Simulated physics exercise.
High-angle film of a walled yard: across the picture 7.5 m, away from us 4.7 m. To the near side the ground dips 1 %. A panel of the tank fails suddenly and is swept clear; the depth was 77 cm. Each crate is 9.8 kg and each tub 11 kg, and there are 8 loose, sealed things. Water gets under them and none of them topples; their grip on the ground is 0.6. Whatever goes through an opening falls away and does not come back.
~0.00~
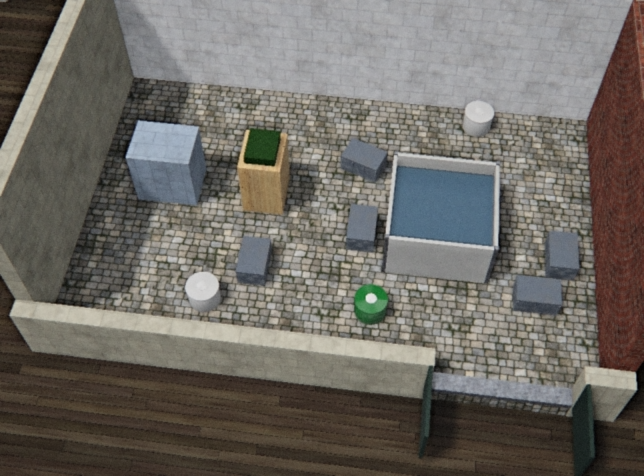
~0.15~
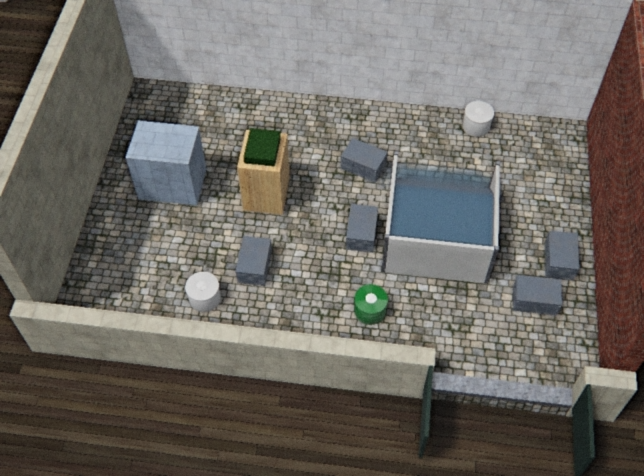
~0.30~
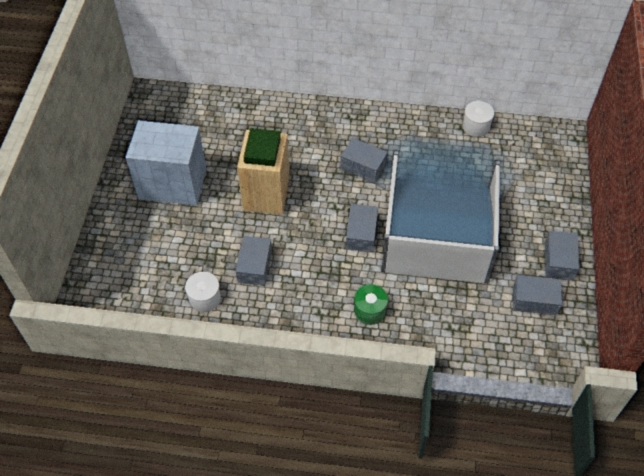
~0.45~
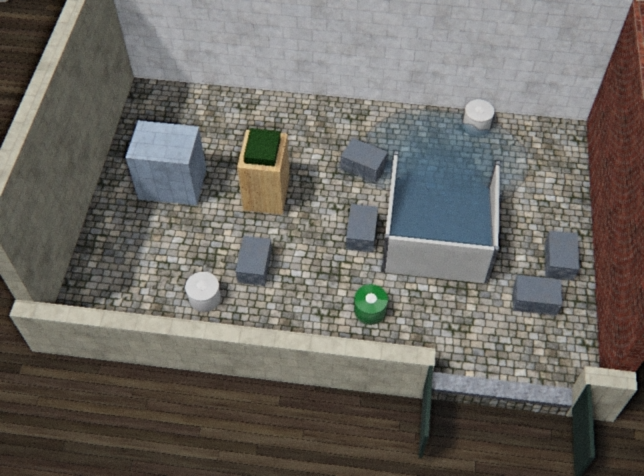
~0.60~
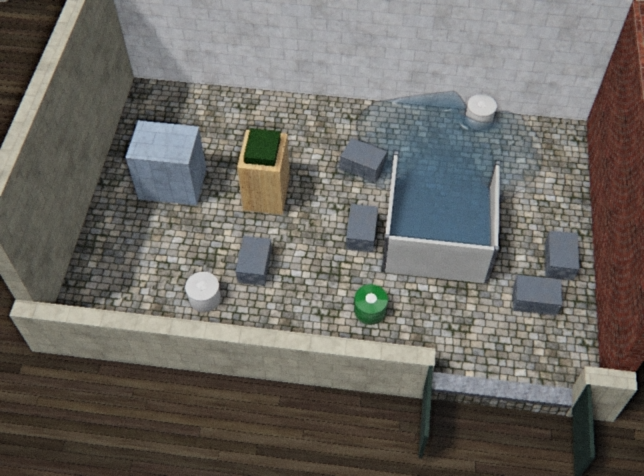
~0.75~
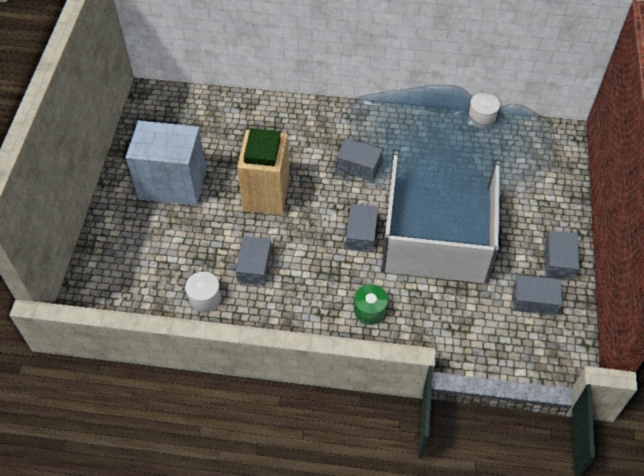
A walled yard paved in mottled stone is seen from high above, with an open-topped, pale-walled tank of blue water right of centre. Around it lie grey blocks, a green tub in front and white tubs behind and at lower left, with a pale blue box and a green-topped wooden one further left. The tank's far side vanishes and water spreads to the back wall, slightly shifting the rear white tub, then a grey block, while the camera stays still.
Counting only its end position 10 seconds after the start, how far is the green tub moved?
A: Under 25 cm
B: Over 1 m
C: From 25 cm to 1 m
Answer: A.
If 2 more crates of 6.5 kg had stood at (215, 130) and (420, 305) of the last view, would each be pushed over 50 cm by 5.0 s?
So it goes across the line, then behind the line.
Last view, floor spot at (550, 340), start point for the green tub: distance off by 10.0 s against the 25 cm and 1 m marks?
Outcome: It is taken a long way.
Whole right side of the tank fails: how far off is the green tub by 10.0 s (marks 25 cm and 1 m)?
Well, the green tub basically stays there then.
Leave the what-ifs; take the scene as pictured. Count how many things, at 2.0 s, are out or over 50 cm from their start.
1.
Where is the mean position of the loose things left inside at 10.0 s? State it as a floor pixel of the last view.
The average lands around (307, 259).
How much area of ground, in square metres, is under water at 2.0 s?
That flooded area is roughly 13 m2.
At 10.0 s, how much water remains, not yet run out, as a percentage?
76 % or so.
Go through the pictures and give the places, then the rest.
The green tub at (371, 298) rests on the ground; water covers 2.0 m2; 0 of 8 have shifted, in the first frame.
The green tub at (371, 298) rests on the ground; 2.9 m2 under water; 0 of 8 have shifted, in the second frame.
The green tub at (371, 298) rests on the ground; 4.0 m2 under water; 0 of 8 have shifted, in the third frame.
The green tub at (371, 298) rests on the ground; 5.4 m2 under water; 0 of 8 have shifted, in the fourth frame.
The green tub at (371, 298), on the bottom; 6.4 m2 under water; 1 of 8 have shifted, in the fifth frame.
The green tub at (371, 298) rests on the ground; 7.0 m2 under water; 2 of 8 have shifted, in the sixth frame.
After 2.0 s the green tub is near (371, 298), 0.0 m from its start, aground; 0 of 8 are out; 1 afloat.
After 4.5 s the green tub is near (371, 298), 0.0 m from its start, aground; 2 of 8 are out; 1 afloat.
After 7.0 s the green tub is near (371, 298), 0.0 m from its start, aground; 3 of 8 are out; 0 afloat.
After 10.0 s the green tub is near (371, 298), 0.0 m from its start, aground; 3 of 8 are out; 0 afloat.
